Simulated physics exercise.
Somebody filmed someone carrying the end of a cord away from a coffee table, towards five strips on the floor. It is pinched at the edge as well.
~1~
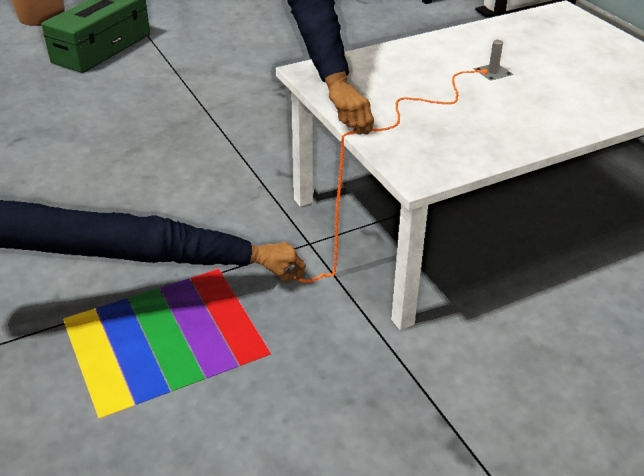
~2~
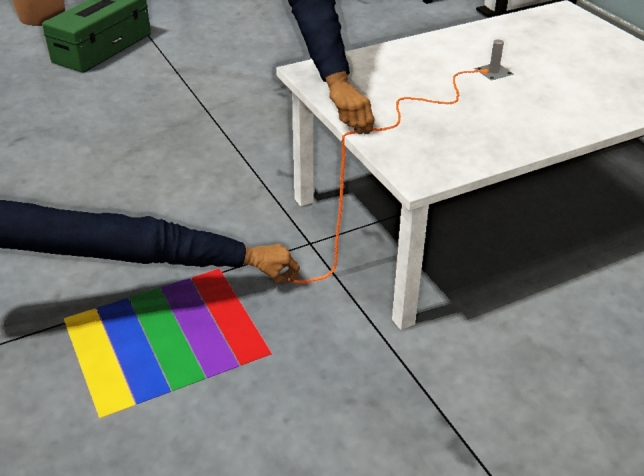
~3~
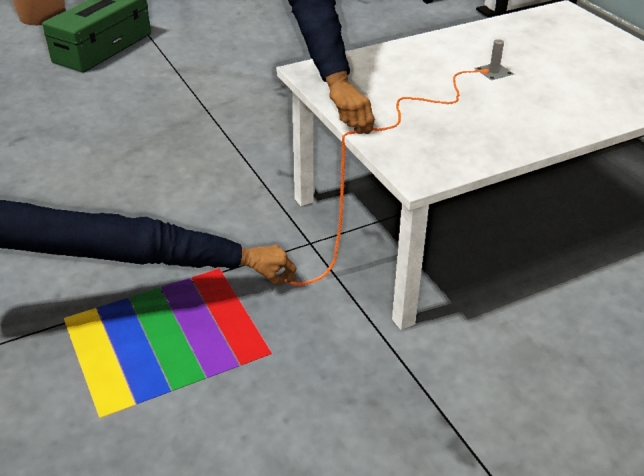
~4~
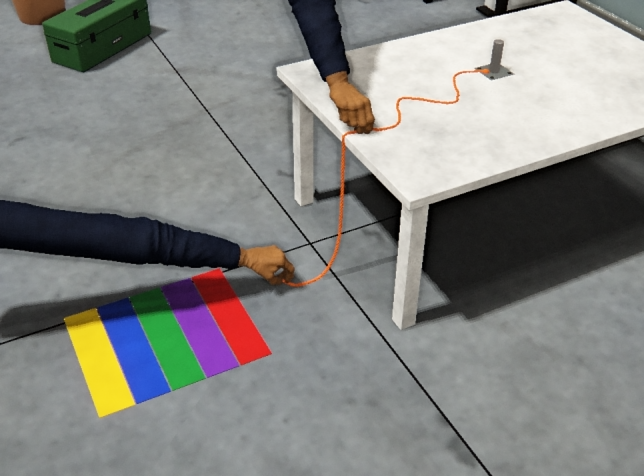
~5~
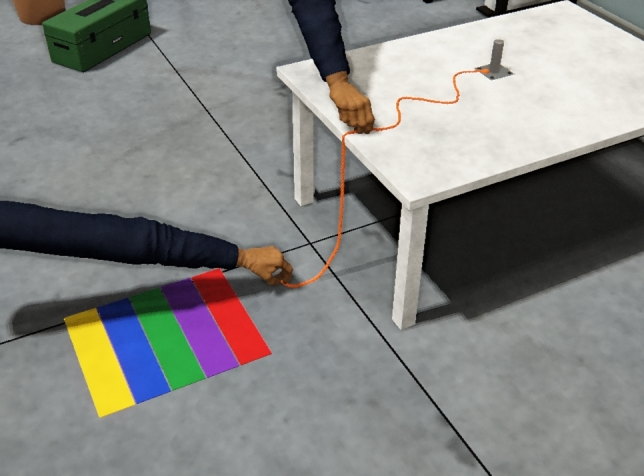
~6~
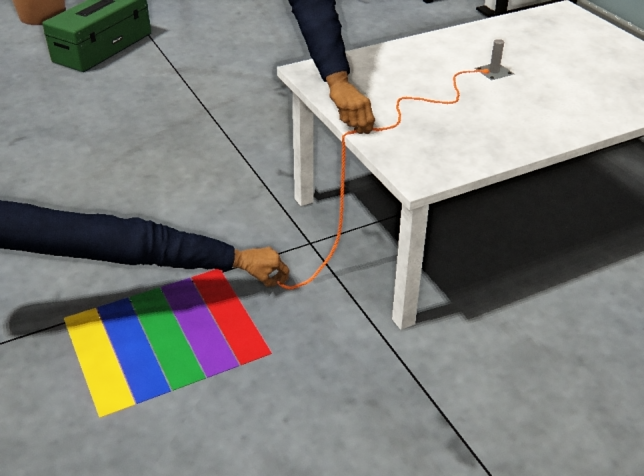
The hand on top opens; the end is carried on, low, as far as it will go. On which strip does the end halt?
The end stops over the blue strip.
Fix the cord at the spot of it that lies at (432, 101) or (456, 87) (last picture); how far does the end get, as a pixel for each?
About (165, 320) and (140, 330).
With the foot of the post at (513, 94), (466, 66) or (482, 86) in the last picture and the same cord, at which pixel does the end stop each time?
In that order: (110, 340), (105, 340) and (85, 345).
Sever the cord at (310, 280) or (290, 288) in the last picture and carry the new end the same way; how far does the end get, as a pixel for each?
Try by try, around (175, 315) and (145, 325).
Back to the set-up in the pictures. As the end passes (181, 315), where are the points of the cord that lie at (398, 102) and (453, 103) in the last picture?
The first at (370, 117), the second at (417, 99).
Soon after, end near (181, 315); over purple.
After that, end near (146, 327); over green.
At the stop, end near (124, 334); over blue. It gets as far as the blue strip.
